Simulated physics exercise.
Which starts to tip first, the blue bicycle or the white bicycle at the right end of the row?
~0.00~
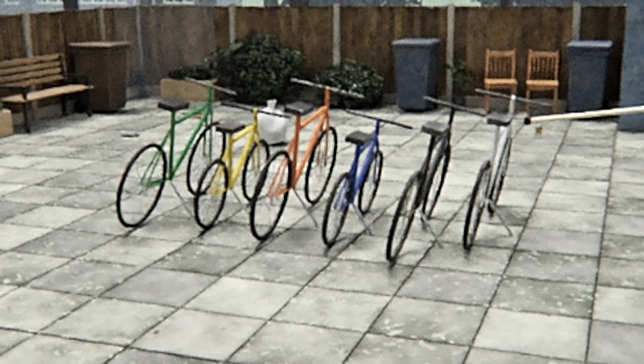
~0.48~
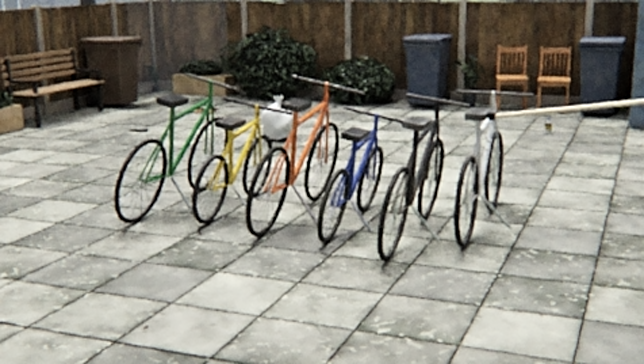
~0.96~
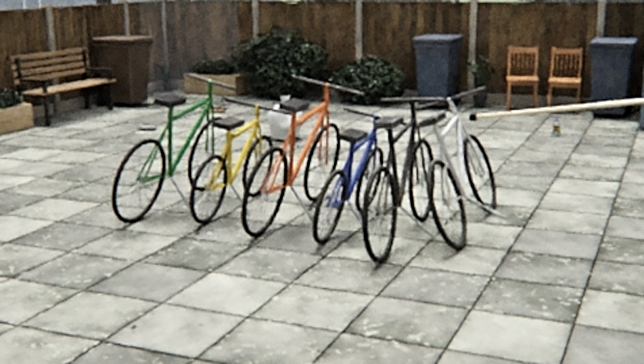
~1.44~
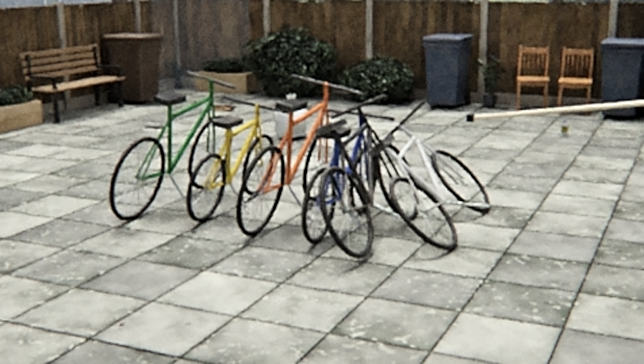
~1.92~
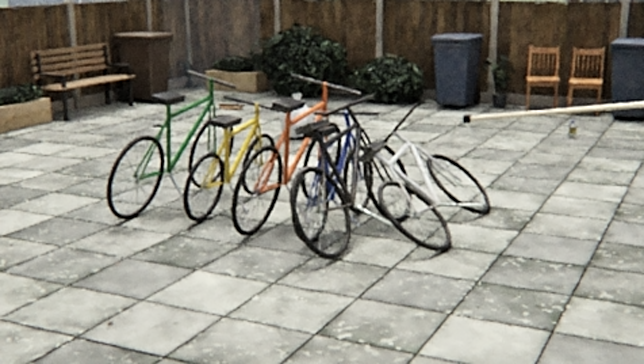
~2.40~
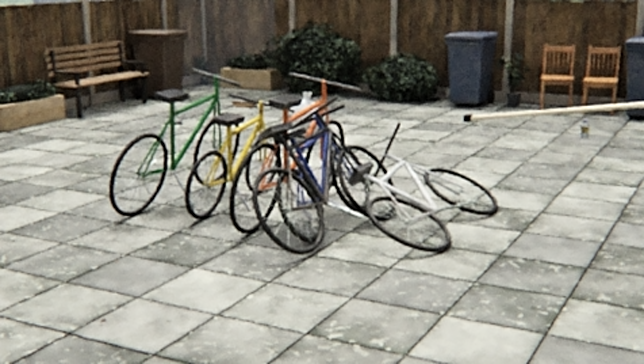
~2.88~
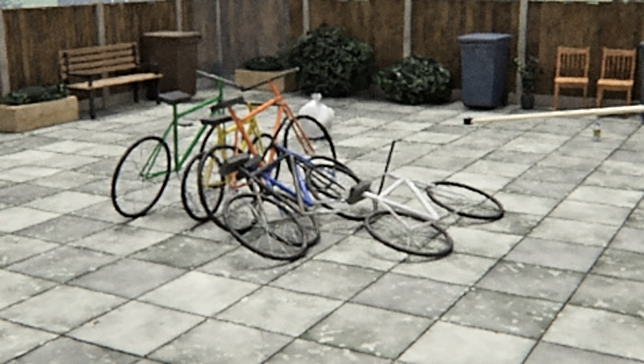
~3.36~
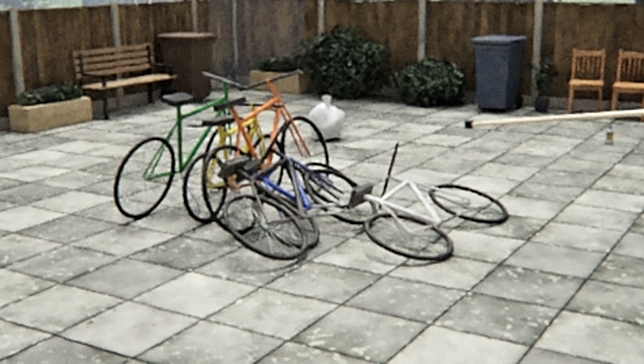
The white bicycle at the right end starts to tip first. The blue one begins to lean only later, after the black bicycle between them has started to go over.
